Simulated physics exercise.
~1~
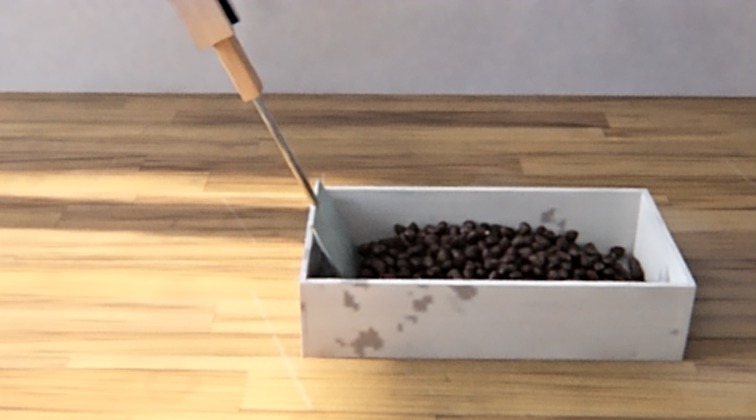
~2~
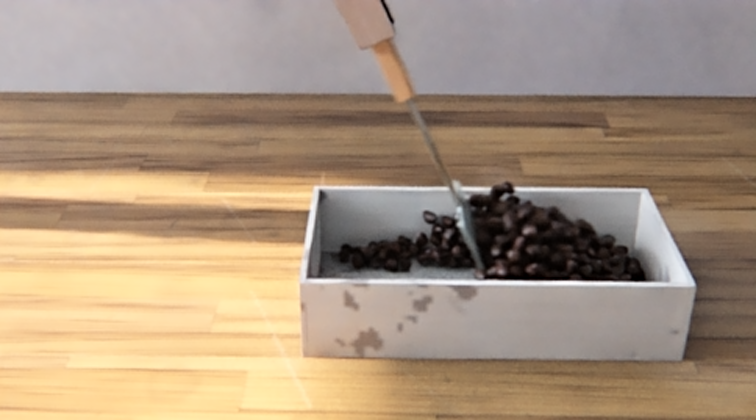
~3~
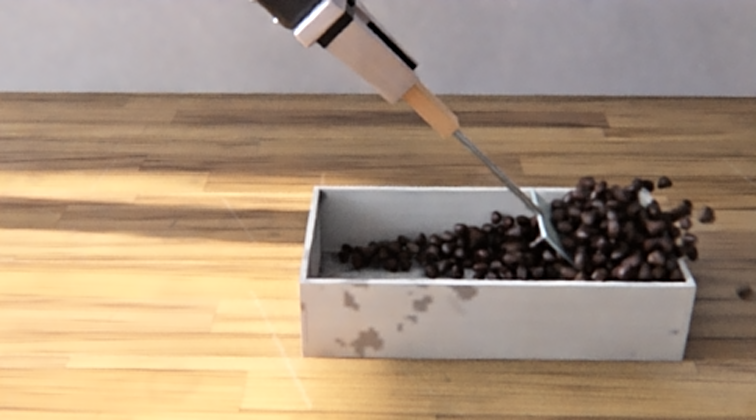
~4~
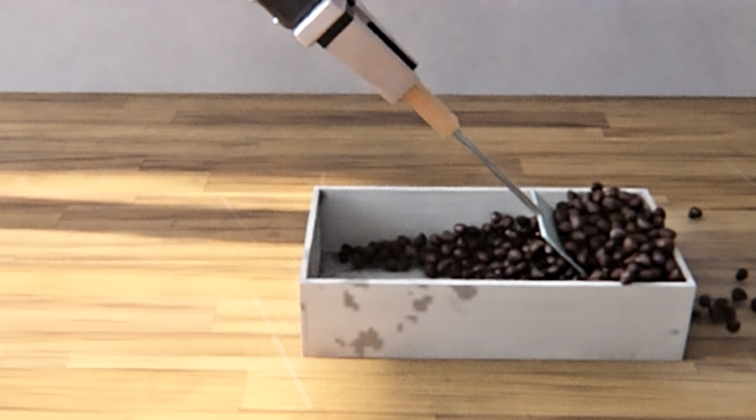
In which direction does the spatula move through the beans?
The spatula moves to the right, from the left end of the tin toward its right end.
